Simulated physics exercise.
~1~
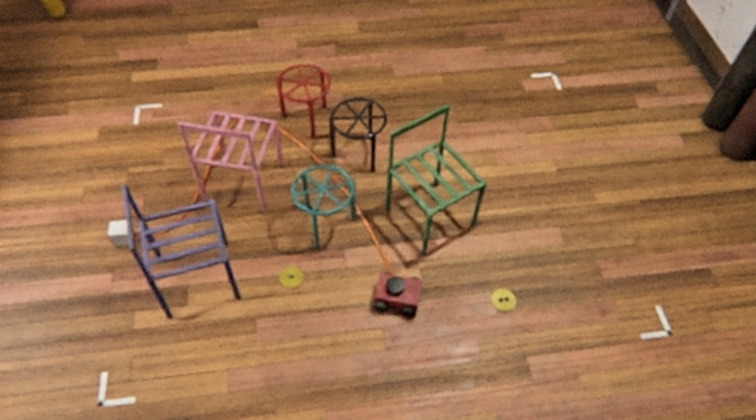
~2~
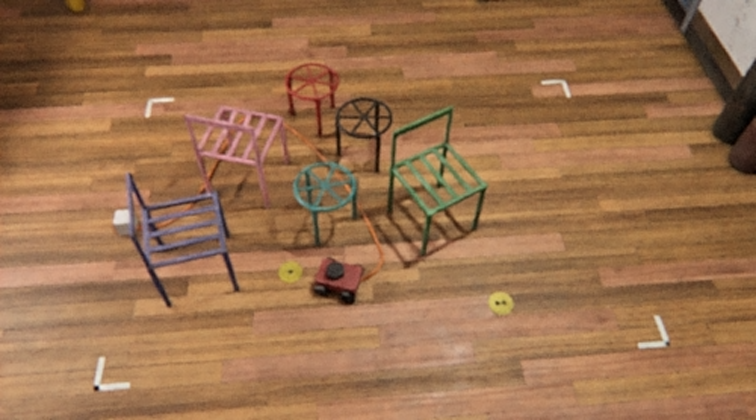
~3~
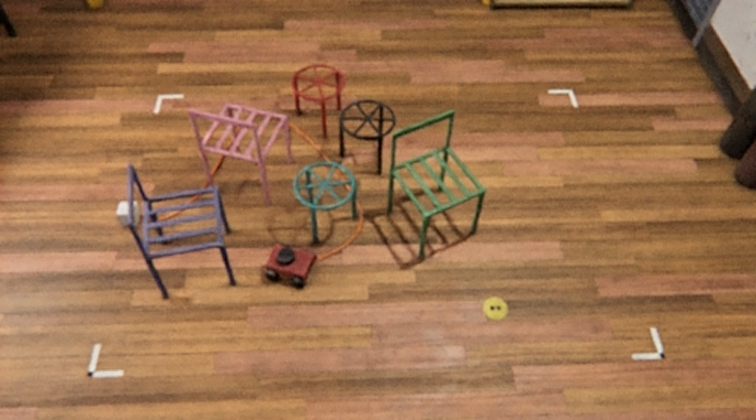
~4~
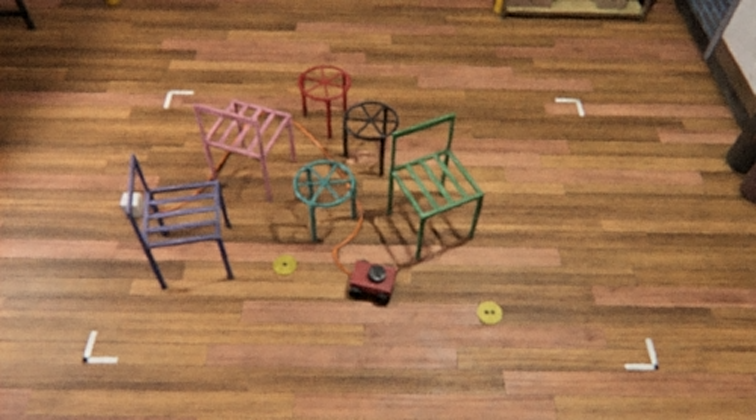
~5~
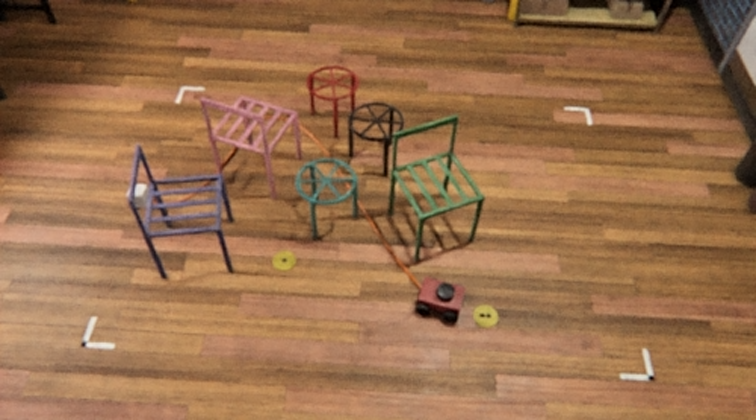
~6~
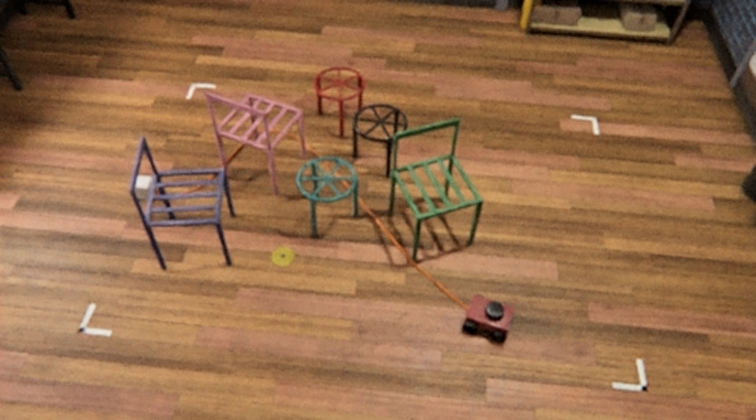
At the start, a small red cart trailing an orange lead sits on a wooden floor, in front of blue, pink and green chairs and red, black and teal stools. The cart moves left to the yellow mark near the blue chair, then a little past it, its lead curving loosely behind. It then turns back and travels right, drawing the lead out straighter from beneath the teal stool. It reaches the other yellow mark and ends over it at the lower right, the lead stretched behind, with the furniture still standing in place.
